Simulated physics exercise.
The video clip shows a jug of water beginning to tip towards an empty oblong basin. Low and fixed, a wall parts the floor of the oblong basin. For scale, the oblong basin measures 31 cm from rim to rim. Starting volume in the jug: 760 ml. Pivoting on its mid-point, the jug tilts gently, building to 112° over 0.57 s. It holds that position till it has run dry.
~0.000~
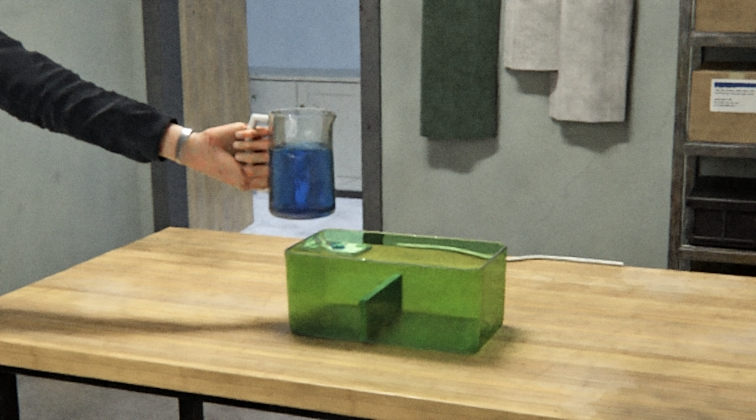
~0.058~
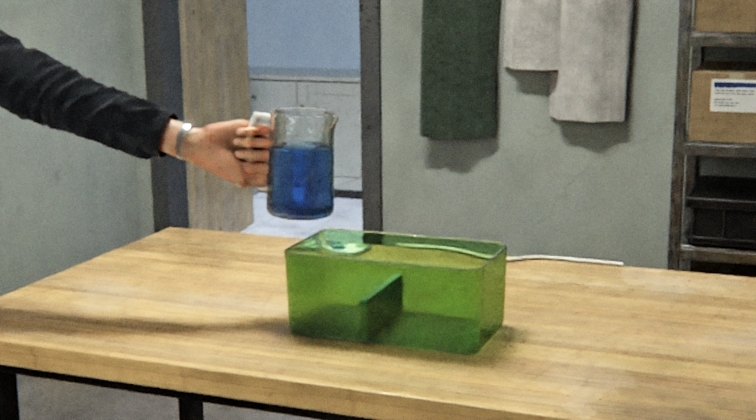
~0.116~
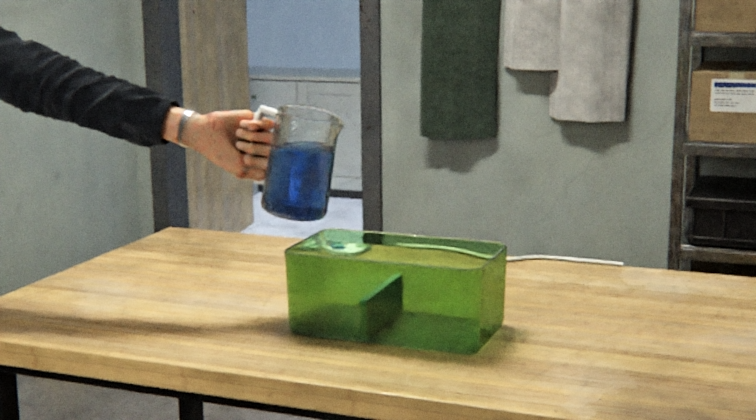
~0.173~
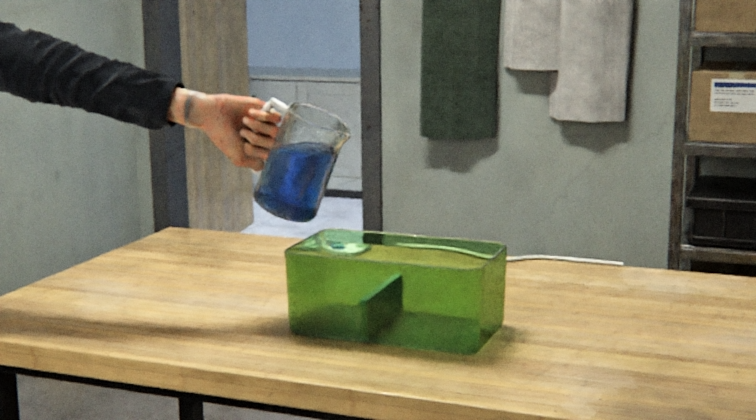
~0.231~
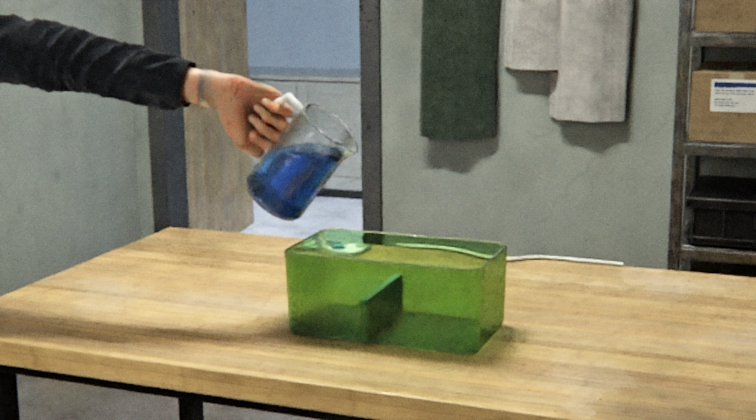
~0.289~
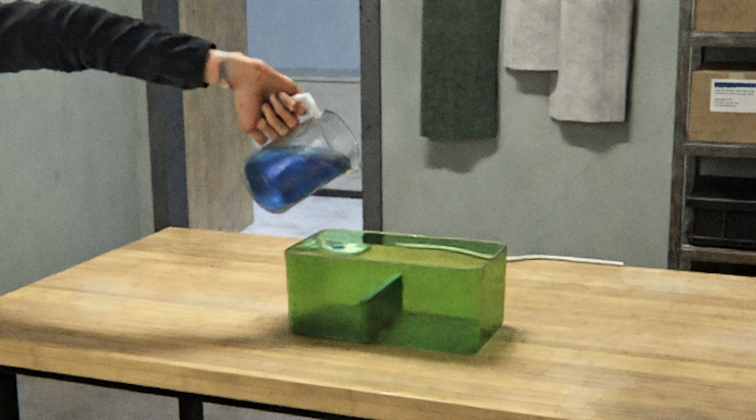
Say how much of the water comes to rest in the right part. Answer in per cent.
About 68 per cent comes to rest there.
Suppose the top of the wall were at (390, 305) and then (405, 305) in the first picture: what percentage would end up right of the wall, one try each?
Around 55 and 15 percent, in that order.
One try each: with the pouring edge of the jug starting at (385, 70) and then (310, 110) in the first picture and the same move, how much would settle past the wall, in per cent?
Near 80 in a hundred on the first go and near 5 in a hundred on the second.
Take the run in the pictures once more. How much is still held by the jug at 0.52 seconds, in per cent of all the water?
I'd put it near 66 percent.
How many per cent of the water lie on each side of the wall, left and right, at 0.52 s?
About 7 left, about 9 right.
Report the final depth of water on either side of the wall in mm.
I'd expect close to 12 mm on the left and close to 20 mm on the right.
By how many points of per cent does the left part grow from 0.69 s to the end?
About 10 per cent.
By 0.52 s the tilt is 110° and 65 per cent is still to pour, 7 is left of the wall and 9 right of it.
By 0.69 s the tilt is 112° and 21 per cent is still to pour, 21 is left of the wall and 44 right of it.
By 0.88 s the tilt is 112° and 4 per cent is still to pour, 26 is left of the wall and 66 right of it.
By 1.07 s the tilt is 112° and 0 per cent is still to pour, 31 is left of the wall and 68 right of it.
At rest 32 per cent lies left of the wall, 68 right of it and 0 outside.
